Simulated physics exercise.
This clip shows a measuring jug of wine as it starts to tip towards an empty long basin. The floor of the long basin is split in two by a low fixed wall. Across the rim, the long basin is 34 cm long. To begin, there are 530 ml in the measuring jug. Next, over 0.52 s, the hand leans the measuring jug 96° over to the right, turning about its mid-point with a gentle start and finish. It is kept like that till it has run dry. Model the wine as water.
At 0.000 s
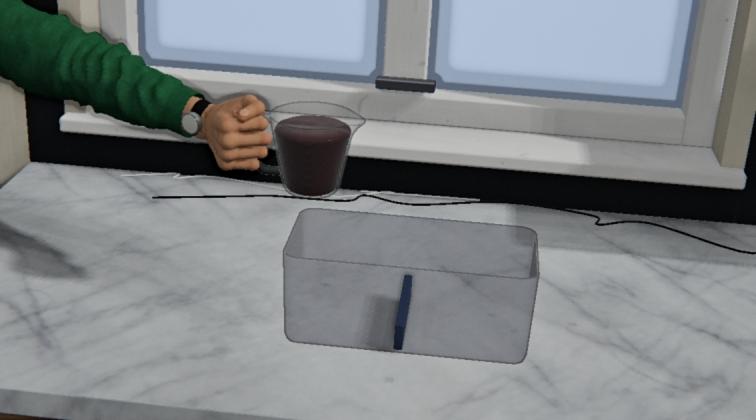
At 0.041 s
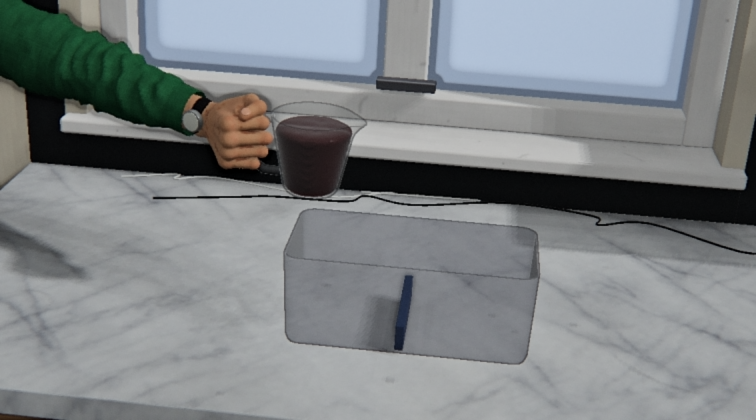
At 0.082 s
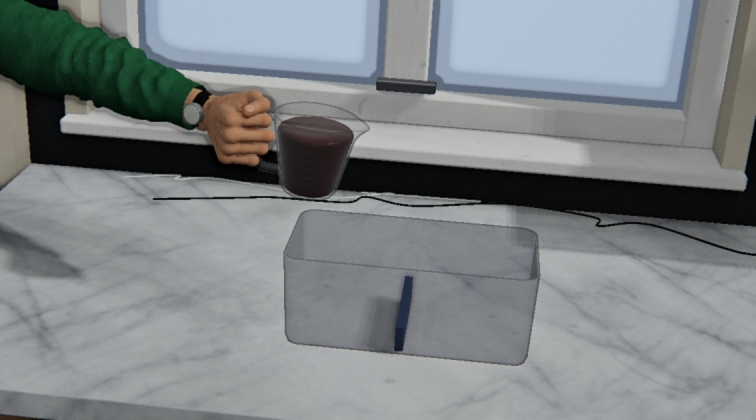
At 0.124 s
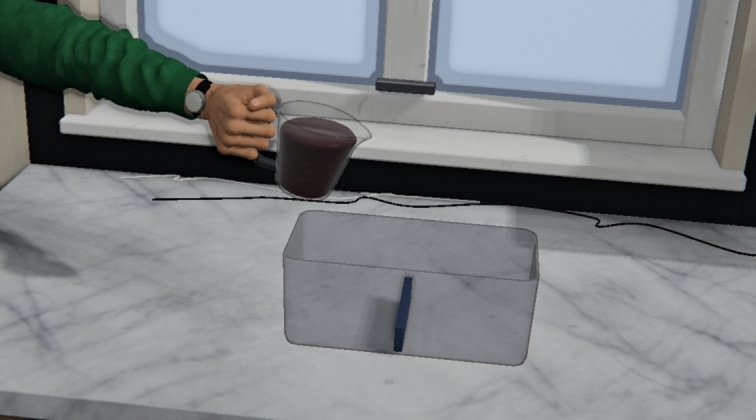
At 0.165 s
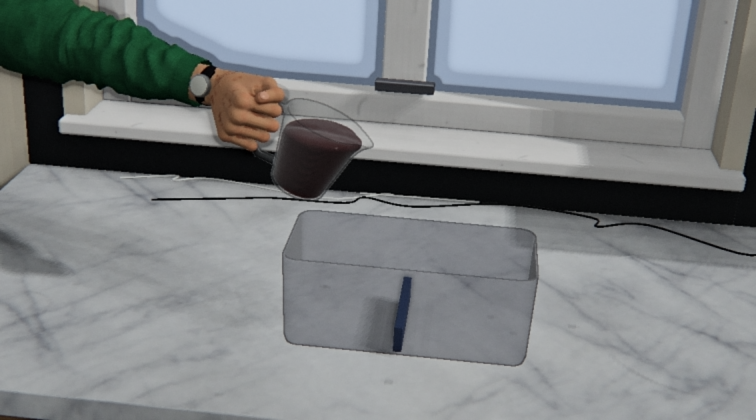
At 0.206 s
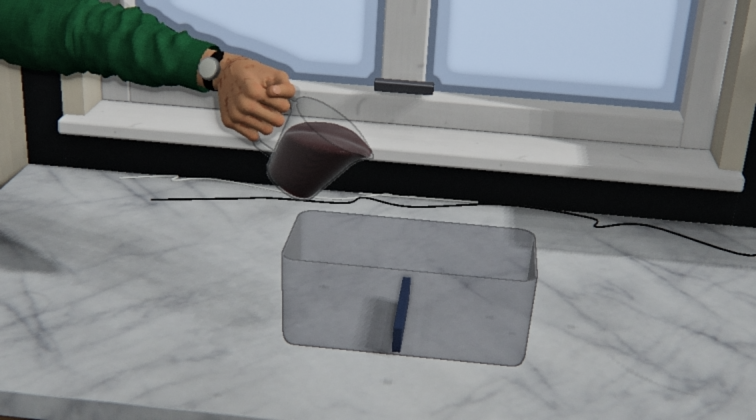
A hand in a green sleeve held a clear jug of dark wine above an empty see-through basin on a marble counter, then gradually tilted the jug over to the right.
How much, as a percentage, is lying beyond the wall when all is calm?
Around 36 per cent lies beyond the wall.
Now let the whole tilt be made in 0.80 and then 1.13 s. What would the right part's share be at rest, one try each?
The first try gives around 45 percent, the second around 55 percent.
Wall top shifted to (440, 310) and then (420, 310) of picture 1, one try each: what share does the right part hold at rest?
Some 15 in a hundred, then some 15 in a hundred.
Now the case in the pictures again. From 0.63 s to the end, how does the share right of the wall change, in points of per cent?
It ends up higher by roughly 6.
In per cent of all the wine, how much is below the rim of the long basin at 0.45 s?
The basin holds roughly 28 in a hundred parts at that moment.
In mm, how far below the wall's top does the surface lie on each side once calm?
Left: Roughly 24 mm; right: Roughly 32 mm.
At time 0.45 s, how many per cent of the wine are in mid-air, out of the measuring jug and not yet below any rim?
26 %.
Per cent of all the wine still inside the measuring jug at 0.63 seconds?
Around 10 in a hundred.
Then, 0.45 s in, the tilt is 92° and 45 per cent is still to pour, 14 is left of the wall and 14 right of it.
Then, 0.63 s in, the tilt is 96° and 10 per cent is still to pour, 49 is left of the wall and 30 right of it.
Then, 0.82 s in, the tilt is 96° and 1 per cent is still to pour, 61 is left of the wall and 35 right of it.
Then, 1.02 s in, the tilt is 96° and 0 per cent is still to pour, 63 is left of the wall and 36 right of it.
Finally, 63 per cent lies left of the wall, 36 right of it and 1 outside.
